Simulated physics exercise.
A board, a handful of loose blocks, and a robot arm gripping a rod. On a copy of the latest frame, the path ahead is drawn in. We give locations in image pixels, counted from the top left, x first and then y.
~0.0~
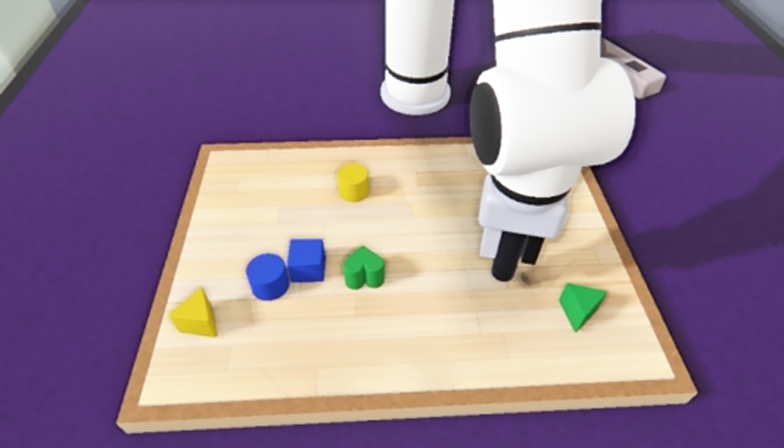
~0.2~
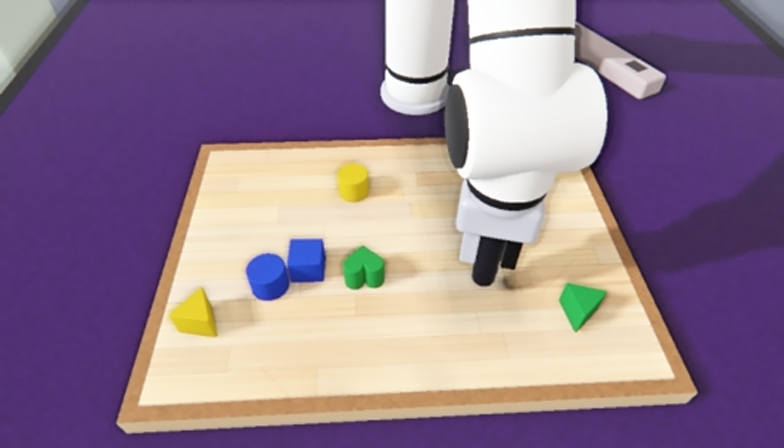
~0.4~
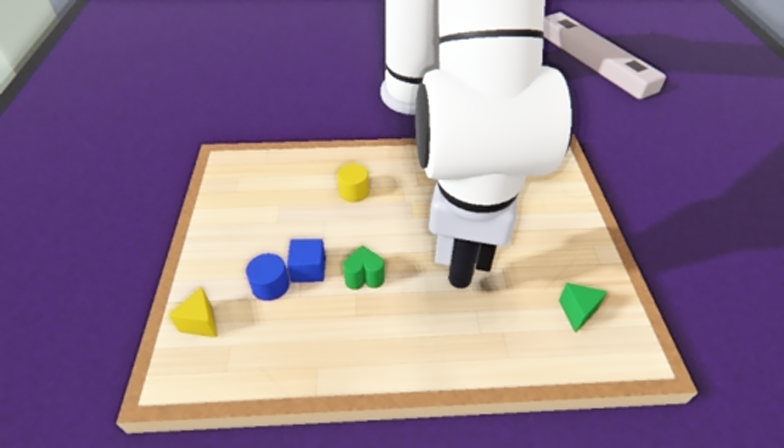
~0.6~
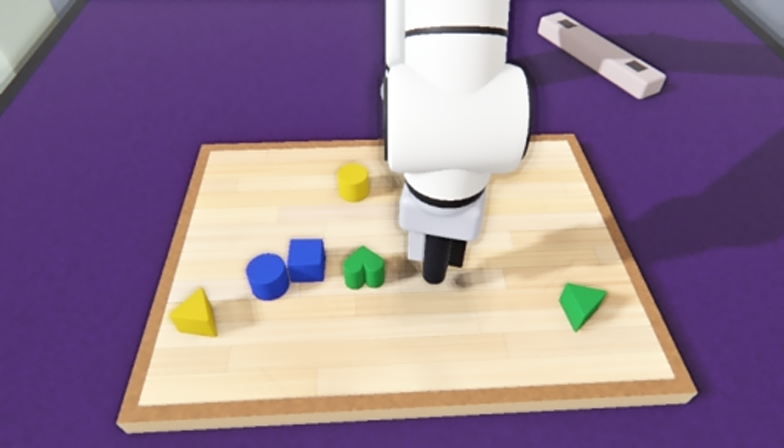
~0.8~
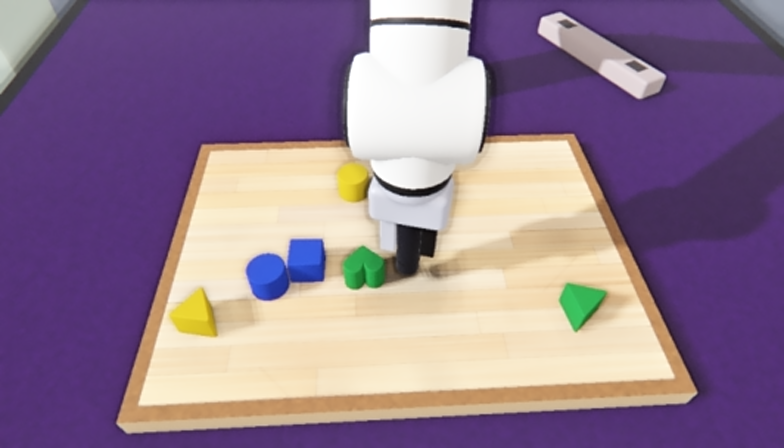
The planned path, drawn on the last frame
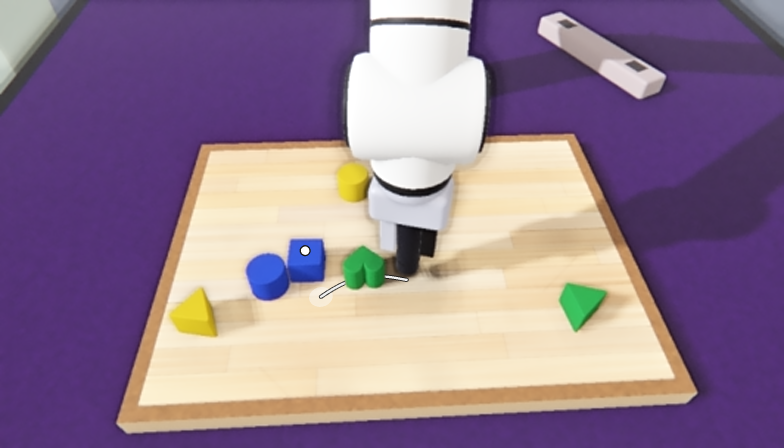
On a wooden board over purple, a white robot arm moves a dark rod left toward a green heart-shaped block, blocks staying still.
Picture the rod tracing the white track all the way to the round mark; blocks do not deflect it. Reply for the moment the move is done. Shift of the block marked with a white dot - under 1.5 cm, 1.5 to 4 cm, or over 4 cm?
It will fall in the middle band, 1.5 to 4 cm.
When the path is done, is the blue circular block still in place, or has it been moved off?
The result: It moves.
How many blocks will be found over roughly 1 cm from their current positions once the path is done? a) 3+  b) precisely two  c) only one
The correct letter is a.
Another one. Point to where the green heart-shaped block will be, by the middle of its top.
For the centre of its top, I'd go with (288, 272).
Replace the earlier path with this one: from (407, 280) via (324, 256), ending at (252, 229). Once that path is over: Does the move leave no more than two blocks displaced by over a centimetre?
The answer is no.
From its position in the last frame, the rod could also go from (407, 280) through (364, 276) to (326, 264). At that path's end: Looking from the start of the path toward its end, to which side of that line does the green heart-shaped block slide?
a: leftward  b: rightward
I choose a.
Path on the board, from (407, 280) via (377, 276) and (347, 282), ending at (321, 297); the dot is on the blue square.
The first path, step by step. One third of the way, rod (376, 263); green heart-shaped block (344, 259).
Two thirds of the way, rod (346, 269); blue circular block (256, 267); blue square (289, 249), turned 40° clockwise; green heart-shaped block (312, 265).
At the end, rod (319, 284); blue circular block (248, 266); blue square (283, 246), turned 65° clockwise; green heart-shaped block (288, 272), turned 25° clockwise.
